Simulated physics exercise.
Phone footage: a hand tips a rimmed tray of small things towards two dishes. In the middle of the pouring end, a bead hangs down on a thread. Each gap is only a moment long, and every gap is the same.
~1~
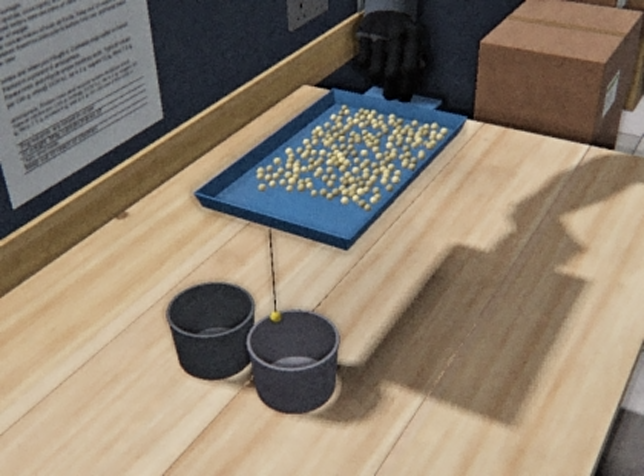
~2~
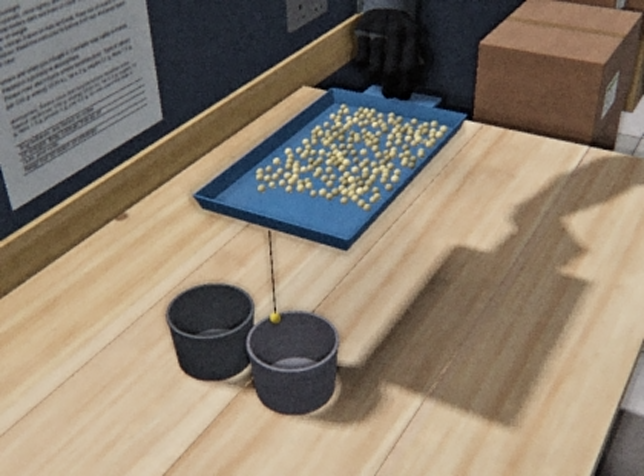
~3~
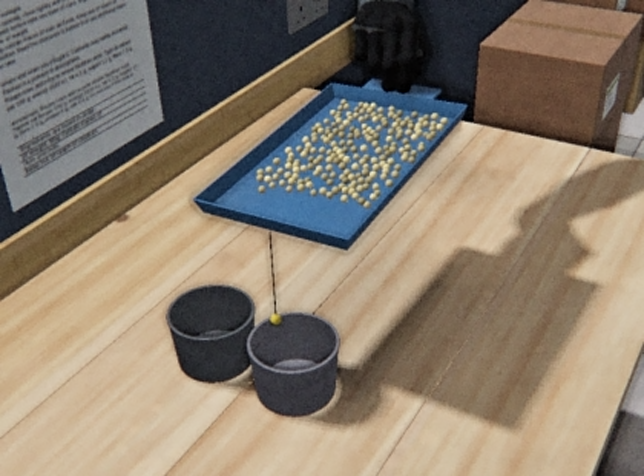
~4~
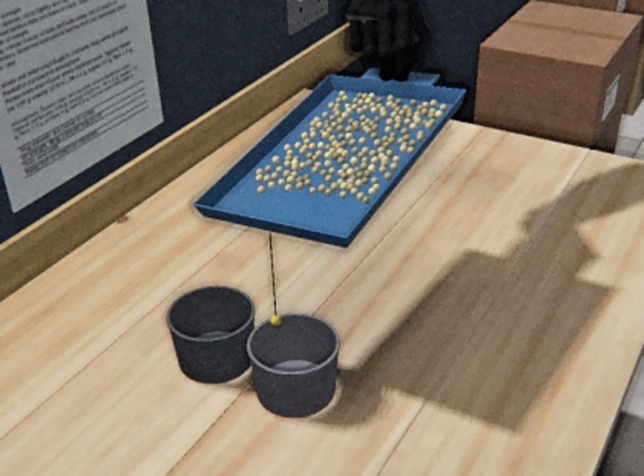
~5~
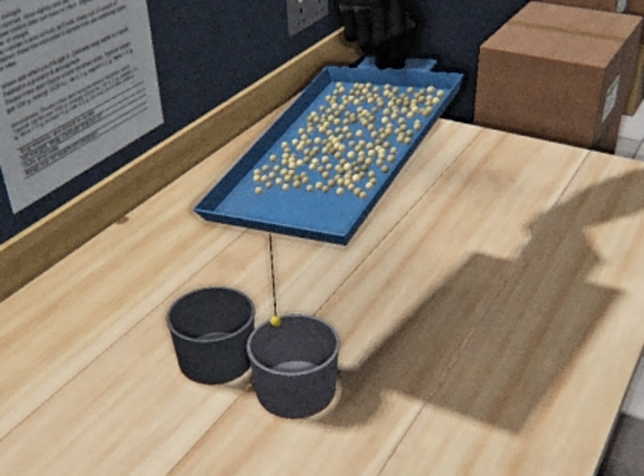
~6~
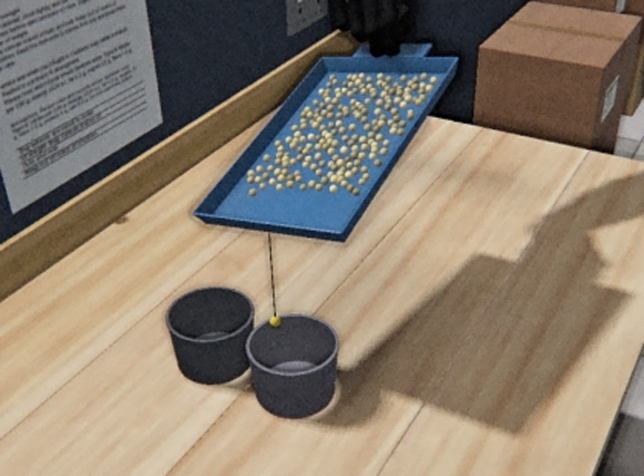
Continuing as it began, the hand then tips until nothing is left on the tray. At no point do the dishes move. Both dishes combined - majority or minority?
Majority.
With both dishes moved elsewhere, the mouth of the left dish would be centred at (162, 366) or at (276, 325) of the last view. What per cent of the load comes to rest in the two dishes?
Some 0 percent in the first case, 0 percent in the second.
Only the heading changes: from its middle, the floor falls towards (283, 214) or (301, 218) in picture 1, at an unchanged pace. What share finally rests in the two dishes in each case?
Lab note: Try one about 30 %, try two about 20 %.
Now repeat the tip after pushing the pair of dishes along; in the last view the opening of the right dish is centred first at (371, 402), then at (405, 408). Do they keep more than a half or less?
Try 1: A lesser share; try 2: A lesser share.
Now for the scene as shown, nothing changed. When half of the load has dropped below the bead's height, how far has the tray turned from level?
That happens at around 75°.
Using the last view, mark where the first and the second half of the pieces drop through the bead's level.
Half one: (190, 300), half two: (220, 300).
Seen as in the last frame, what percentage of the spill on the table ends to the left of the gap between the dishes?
100 in a hundred, roughly.
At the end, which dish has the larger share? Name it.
The fuller one is the left side.
Soon after the last picture, tray tipped steeply; about half on the tray; about a quarter in the left dish; a stray few outside both; about a quarter in the air.
A little later, tray tipped past a quarter turn; a stray few on the tray; most in the left dish; a small part outside both; a stray few in the air.
Later still, tray tipped past a quarter turn; nearly all in the left dish; a small part outside both.
At rest, tray tipped past a quarter turn; none in the right dish; nearly all in the left dish; a small part outside both.
